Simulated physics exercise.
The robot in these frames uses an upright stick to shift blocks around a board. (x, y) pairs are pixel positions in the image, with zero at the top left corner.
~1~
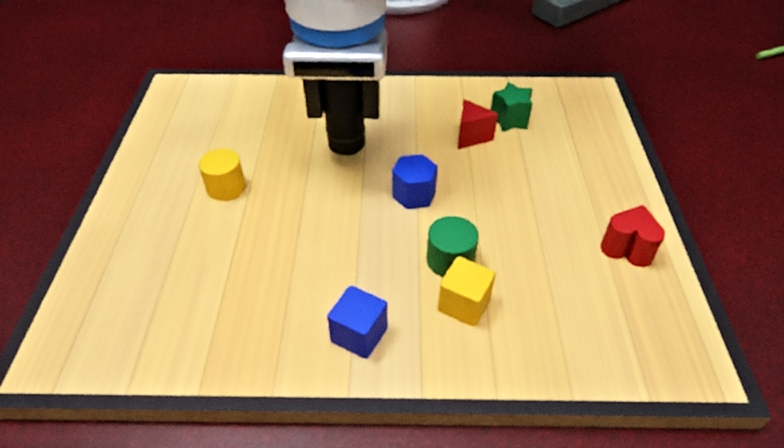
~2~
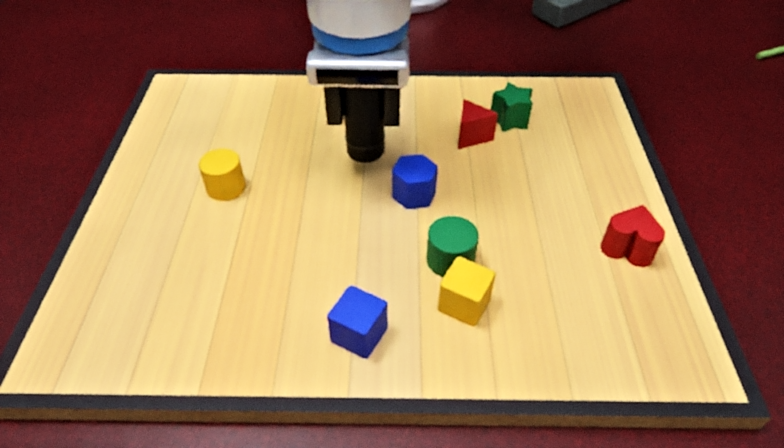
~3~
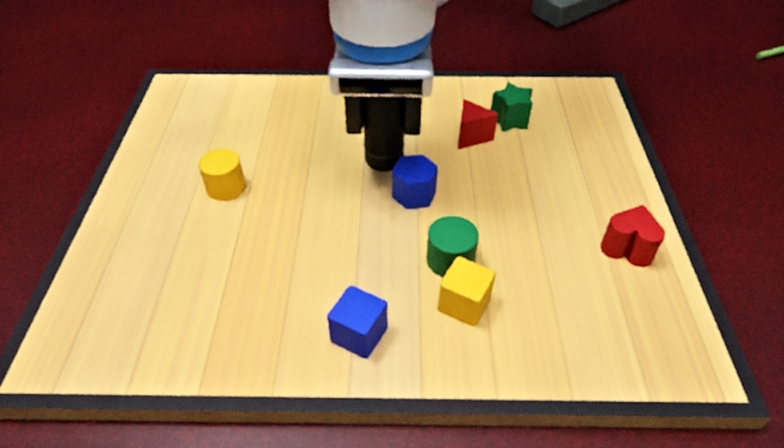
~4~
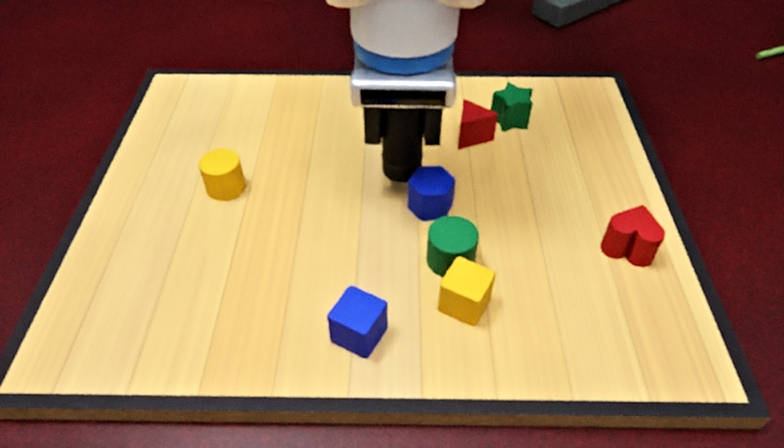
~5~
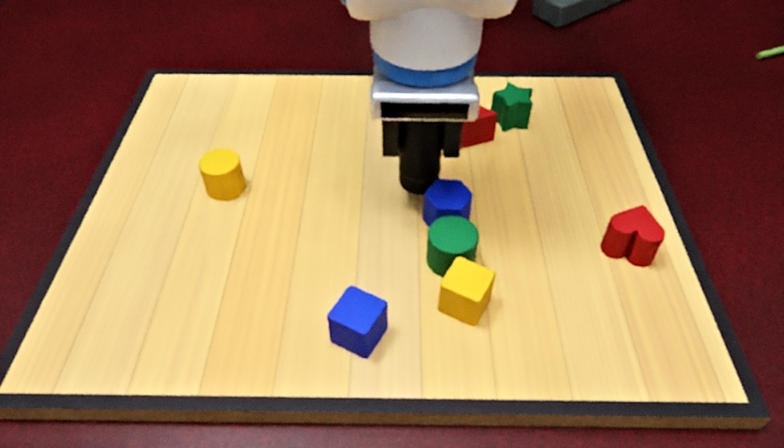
The video shows a robot's upright stick moving right and toward the viewer across a board of colored blocks, reaching the blue six-sided block and pushing it toward the green disc while the other blocks stay still.
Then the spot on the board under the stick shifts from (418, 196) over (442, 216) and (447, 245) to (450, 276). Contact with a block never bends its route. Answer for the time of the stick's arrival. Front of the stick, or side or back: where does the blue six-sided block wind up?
It slips out to the side or back.
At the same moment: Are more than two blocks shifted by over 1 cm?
The answer is yes.
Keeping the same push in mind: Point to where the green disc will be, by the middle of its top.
I expect it at (474, 288).
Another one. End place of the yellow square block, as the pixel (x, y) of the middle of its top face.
The centre of its top will be at (475, 332).
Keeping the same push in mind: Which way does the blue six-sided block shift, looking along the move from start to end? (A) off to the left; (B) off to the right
The one that fits is A, off to the left.
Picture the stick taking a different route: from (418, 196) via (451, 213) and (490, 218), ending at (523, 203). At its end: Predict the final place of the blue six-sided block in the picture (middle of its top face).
My estimate: (498, 224).
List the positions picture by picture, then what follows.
Stick's lower end (347, 144); blue square block (357, 309); blue six-sided block (415, 168); green disc (454, 233); yellow square block (468, 278), in the first frame.
Stick (366, 152); blocks still, in the second frame.
Stick (384, 160); blocks still, in the third frame.
Stick (402, 170); blue six-sided block (432, 179), in the fourth frame.
Stick (419, 182); blue square block (357, 309); blue six-sided block (449, 193); green disc (454, 233); yellow square block (468, 278), in the fifth frame.
The first path, step by step. One third of the way, stick (444, 203); blue six-sided block (479, 212), turned 15° clockwise; green disc (458, 244); yellow square block (467, 284), turned 15° anticlockwise.
Two thirds of the way, stick (448, 231); blue six-sided block (495, 225), turned 20° anticlockwise; green disc (464, 254); yellow square block (465, 293), turned 30° anticlockwise.
At the end, stick (452, 262); blue square block still; blue six-sided block (496, 227), turned 35° anticlockwise; green disc (474, 288); yellow square block (475, 332), turned 15° anticlockwise.
